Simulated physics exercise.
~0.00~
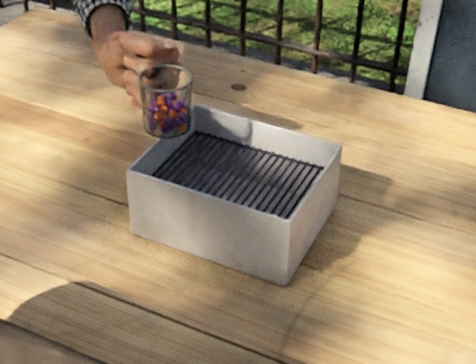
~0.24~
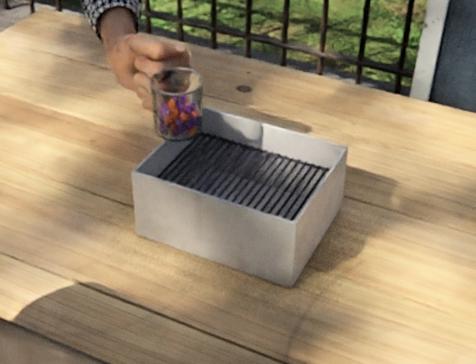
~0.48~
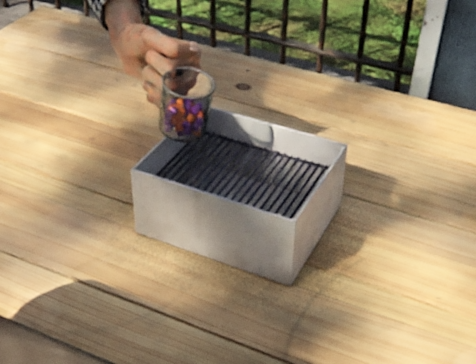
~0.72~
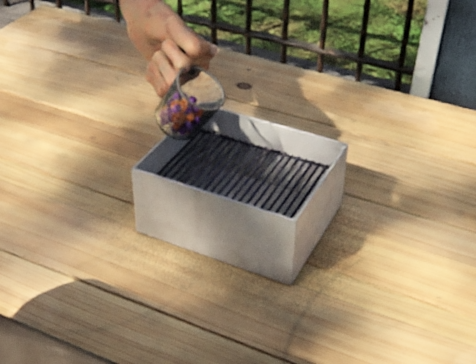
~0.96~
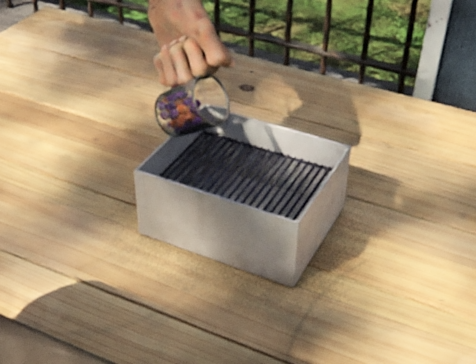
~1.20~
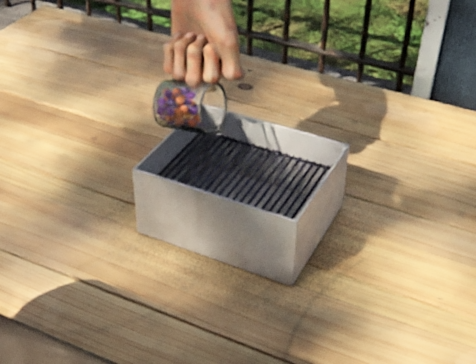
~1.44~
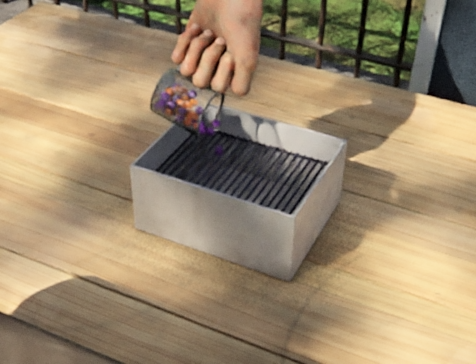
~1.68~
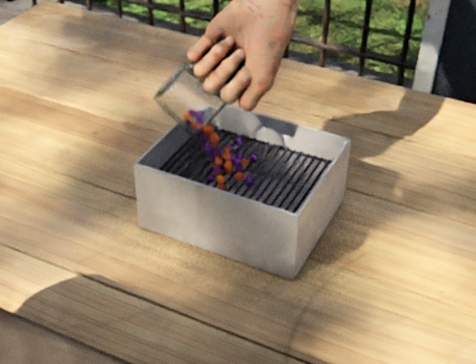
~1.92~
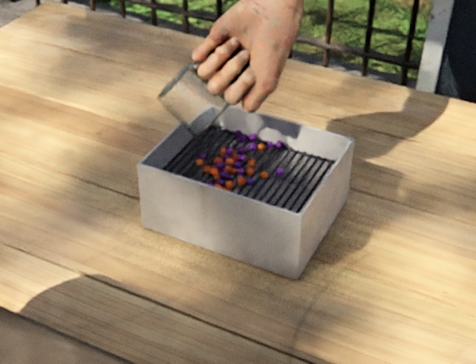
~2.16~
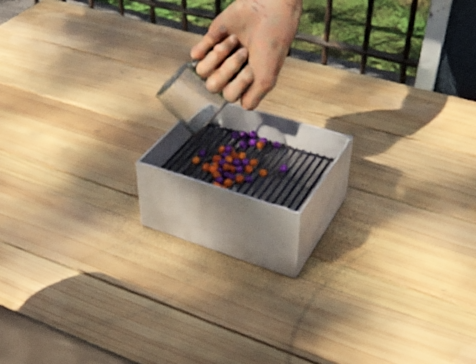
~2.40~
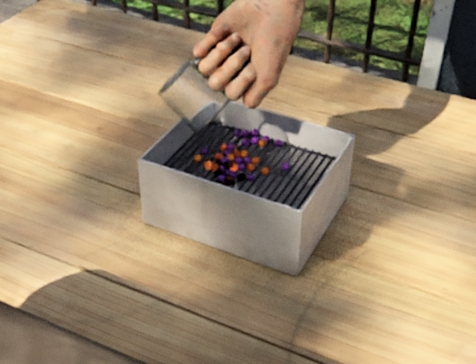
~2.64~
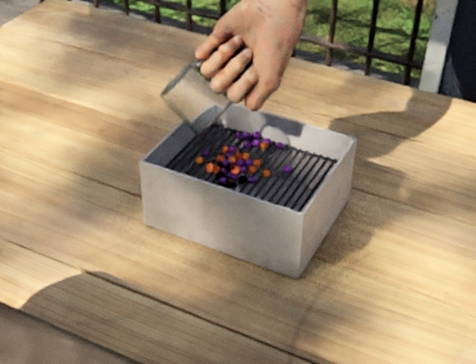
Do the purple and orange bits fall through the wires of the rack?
No, both the purple and the orange bits end up resting on top of the wires.
